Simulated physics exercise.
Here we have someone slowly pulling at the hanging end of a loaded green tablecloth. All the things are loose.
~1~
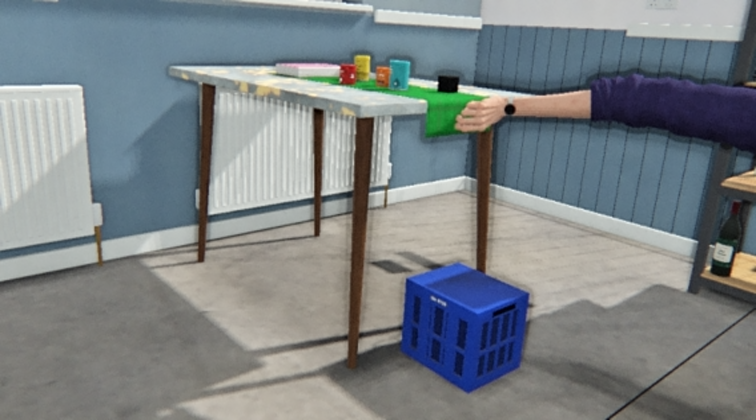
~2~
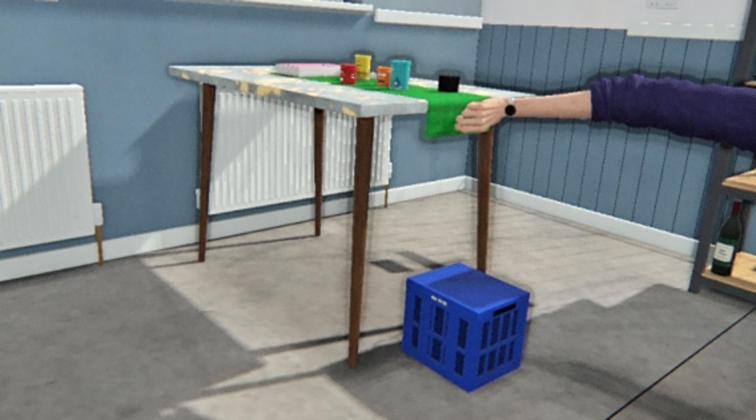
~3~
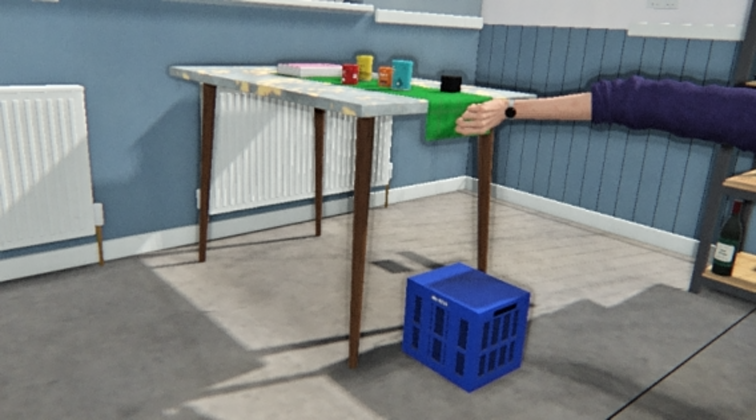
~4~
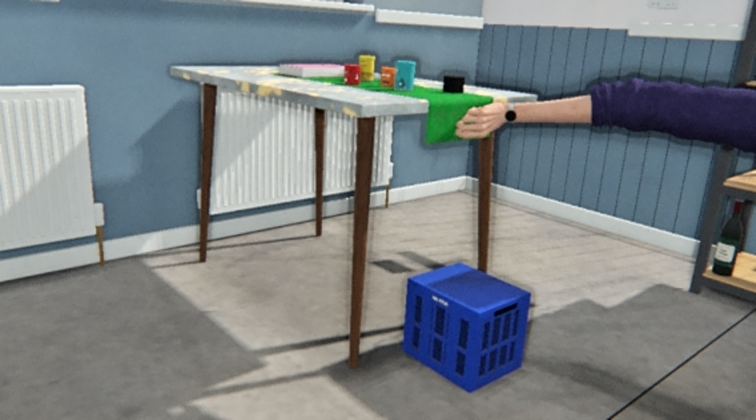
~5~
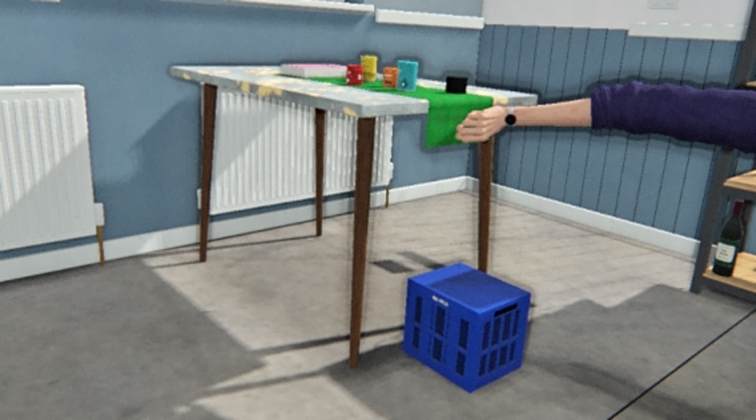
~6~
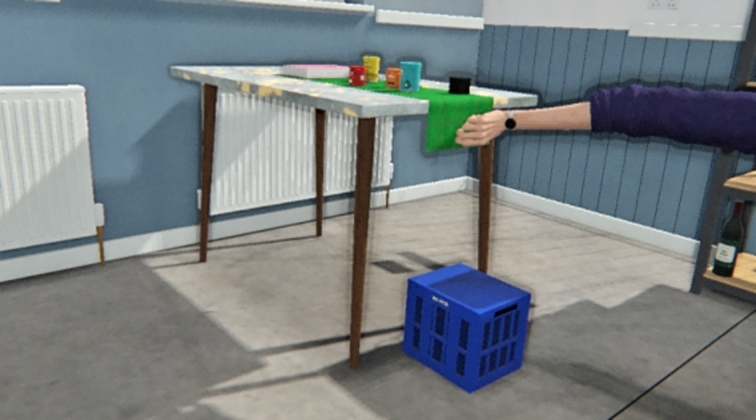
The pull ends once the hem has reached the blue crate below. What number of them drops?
Over the edge go four.
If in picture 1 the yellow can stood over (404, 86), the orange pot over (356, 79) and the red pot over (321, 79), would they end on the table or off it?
The yellow can is carried off, the orange pot stays on, the red pot does not fall.
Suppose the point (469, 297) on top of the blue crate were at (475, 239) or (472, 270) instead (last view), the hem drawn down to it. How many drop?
Then 2 and 3.
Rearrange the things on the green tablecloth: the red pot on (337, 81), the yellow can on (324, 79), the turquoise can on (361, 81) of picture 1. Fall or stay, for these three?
The red pot stays on, the yellow can stays on, the turquoise can survives.
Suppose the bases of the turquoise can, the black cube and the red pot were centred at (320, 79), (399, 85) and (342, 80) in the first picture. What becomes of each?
The turquoise can keeps its place on top; the black cube drops off; the red pot stays on.
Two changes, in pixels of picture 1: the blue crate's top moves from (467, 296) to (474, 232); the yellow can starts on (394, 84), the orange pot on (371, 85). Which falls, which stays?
The yellow can remains up, the orange pot keeps its place on top.
Soon after, hem near (456, 203); black cube gone.
After that, hem near (453, 241); black cube and turquoise can gone.
And then, hem on the crate; black cube, turquoise can, orange pot and red pot gone.
In the end, hem on the crate; black cube, turquoise can, orange pot and red pot gone. The table loses four.
